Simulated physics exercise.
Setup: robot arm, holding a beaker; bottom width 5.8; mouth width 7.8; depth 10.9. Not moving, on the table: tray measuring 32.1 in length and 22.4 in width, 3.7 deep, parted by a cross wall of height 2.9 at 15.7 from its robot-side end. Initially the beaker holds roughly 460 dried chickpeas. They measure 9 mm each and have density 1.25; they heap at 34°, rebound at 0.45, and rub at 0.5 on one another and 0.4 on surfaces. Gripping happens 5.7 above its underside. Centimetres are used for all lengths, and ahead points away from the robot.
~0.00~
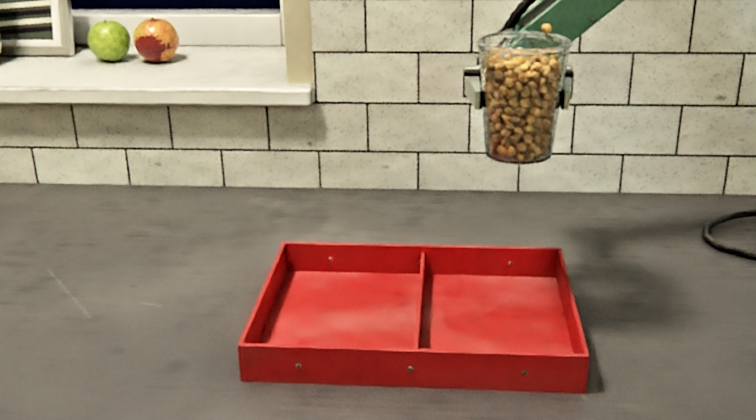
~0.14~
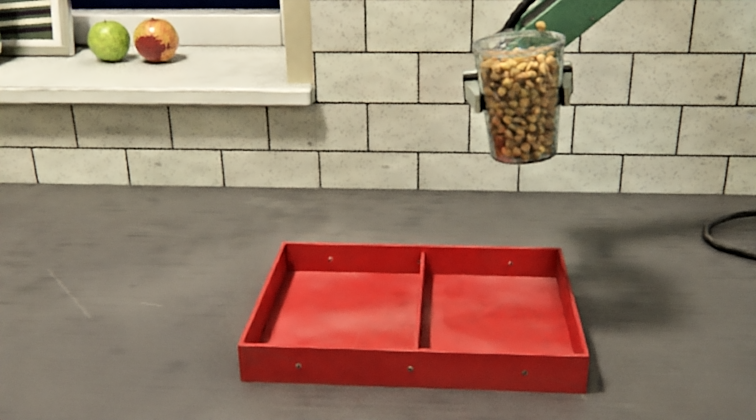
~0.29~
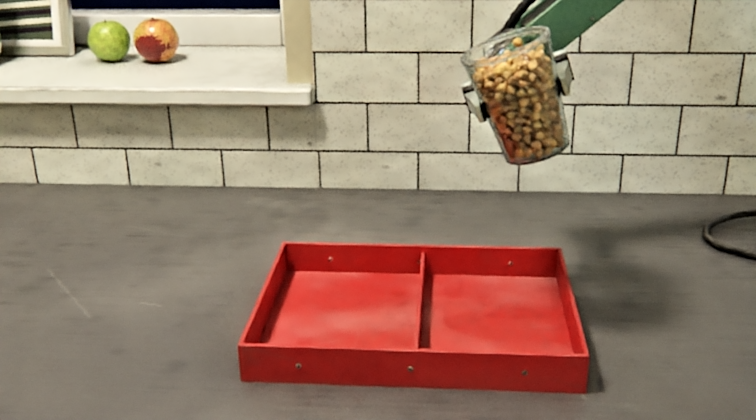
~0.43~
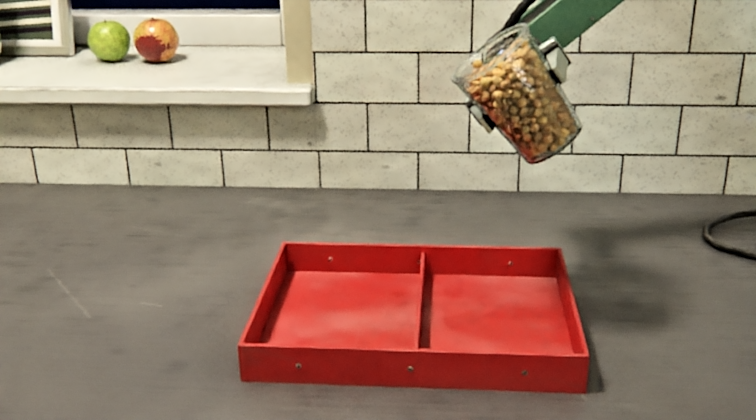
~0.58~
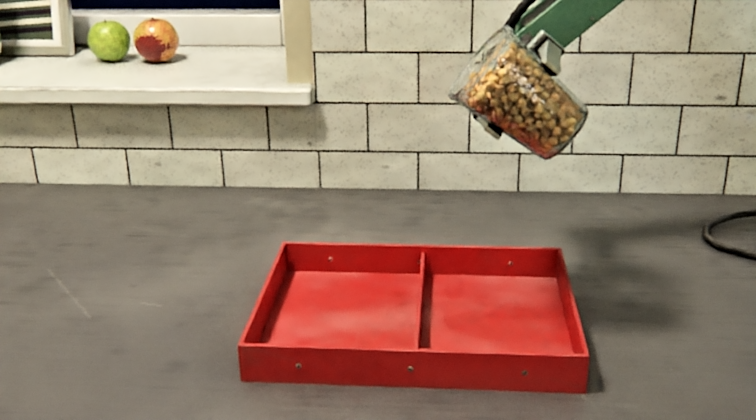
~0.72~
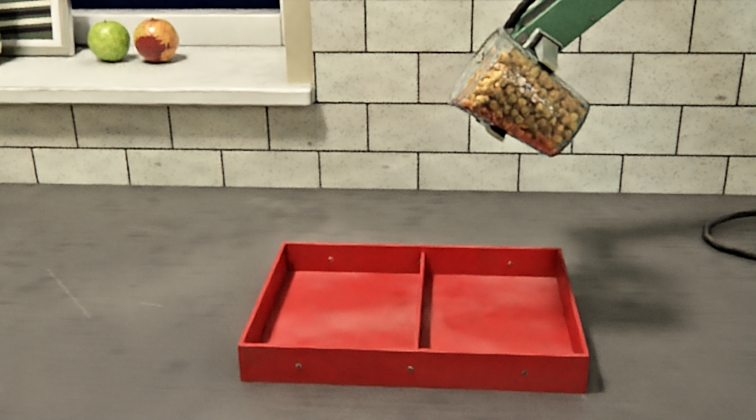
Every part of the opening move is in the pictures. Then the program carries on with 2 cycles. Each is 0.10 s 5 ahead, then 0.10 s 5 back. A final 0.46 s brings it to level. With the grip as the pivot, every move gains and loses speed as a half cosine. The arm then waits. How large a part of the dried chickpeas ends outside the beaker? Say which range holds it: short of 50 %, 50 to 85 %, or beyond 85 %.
The range short of 50 % holds it.
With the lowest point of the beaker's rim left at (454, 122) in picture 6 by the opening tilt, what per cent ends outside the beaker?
The share is around 75 %.
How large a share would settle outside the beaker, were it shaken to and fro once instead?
Probably about 30 in a hundred.
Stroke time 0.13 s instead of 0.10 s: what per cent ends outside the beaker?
Then roughly 30 percent.
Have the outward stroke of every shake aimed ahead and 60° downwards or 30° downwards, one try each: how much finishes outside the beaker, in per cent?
It comes to around 10 per cent on the first try and around 20 per cent on the second.
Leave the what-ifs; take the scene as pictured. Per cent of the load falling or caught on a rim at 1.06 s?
I'd put it near 14 per cent.
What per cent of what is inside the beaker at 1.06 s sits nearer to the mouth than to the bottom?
Around 65 per cent of it.
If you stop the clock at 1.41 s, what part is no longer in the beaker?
Around 40 percent at that moment.
After 1.06 s, tilted 56° forward, highest piece 29 above the table; 336 in the beaker, 52 in the far-side part, 5 in the robot-side part, 64 in flight or on a rim.
After 1.41 s, tilted 17° forward, highest piece 29 above the table; 263 in the beaker, 142 in the far-side part, 36 in the robot-side part, 14 on the table or floor, 2 in flight or on a rim.
After 1.78 s, level, highest piece 28 above the table; 263 in the beaker, 142 in the far-side part, 36 in the robot-side part, 16 on the table or floor.
After 2.83 s, level, highest piece 28 above the table; 263 in the beaker, 142 in the far-side part, 36 in the robot-side part, 16 on the table or floor.
In the end, 263 in the beaker, 142 in the far-side part, 36 in the robot-side part, 16 on the table or floor. That is 42 % outside the beaker.
